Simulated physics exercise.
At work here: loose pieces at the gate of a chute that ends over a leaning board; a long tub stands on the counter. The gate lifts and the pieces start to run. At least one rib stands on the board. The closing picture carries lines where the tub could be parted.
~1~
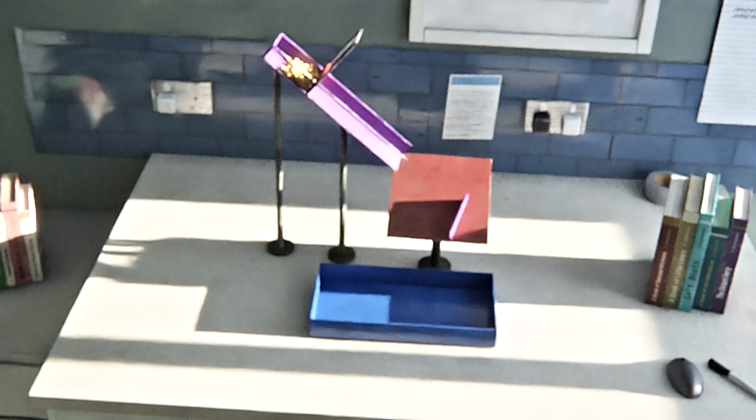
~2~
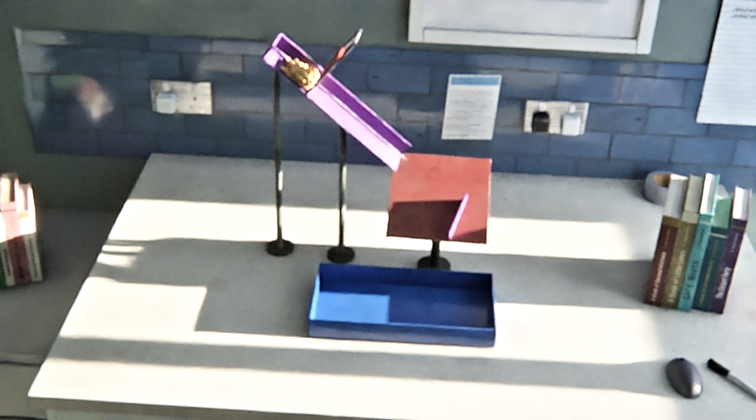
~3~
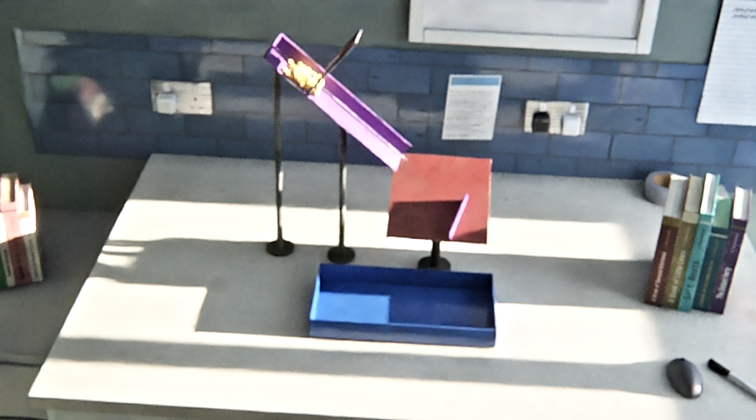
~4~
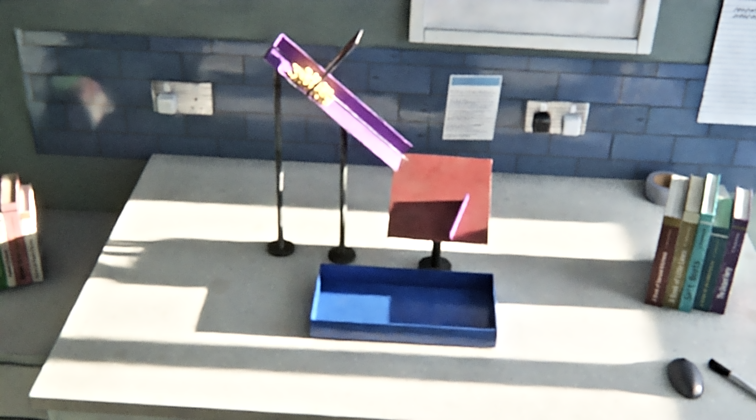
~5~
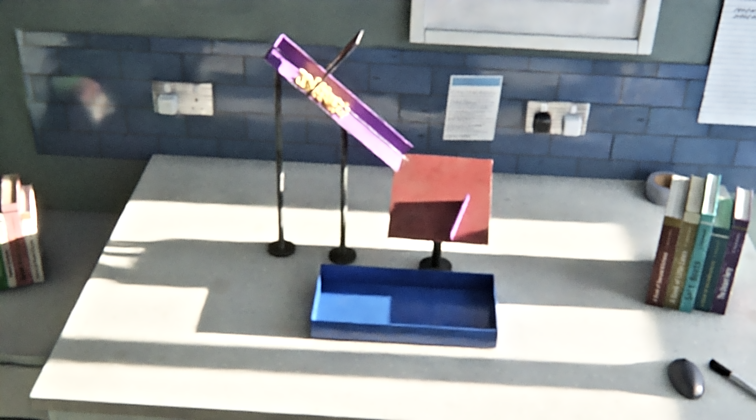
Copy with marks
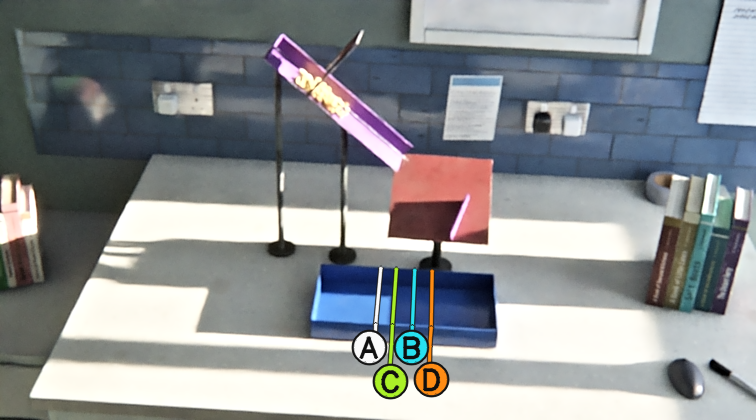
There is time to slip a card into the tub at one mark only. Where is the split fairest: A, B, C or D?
Use line D.
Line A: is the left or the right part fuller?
More lands on the right.
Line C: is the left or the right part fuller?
More lands on the right.
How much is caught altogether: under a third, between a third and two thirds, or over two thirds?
Over two thirds.
On the marked copy, line A crosses the front rim at (375, 323); line B crosses the front rim at (412, 326); line C crosses the front rim at (392, 324); line D crosses the front rim at (431, 327).
If A is chosen, of what is caught, none on the left of the divider, all on the right.
If B is chosen, of what is caught, none on the left of the divider, all on the right.
If C is chosen, of what is caught, none on the left of the divider, all on the right.
If D is chosen, of what is caught, about half on the left of the divider, about half on the right.
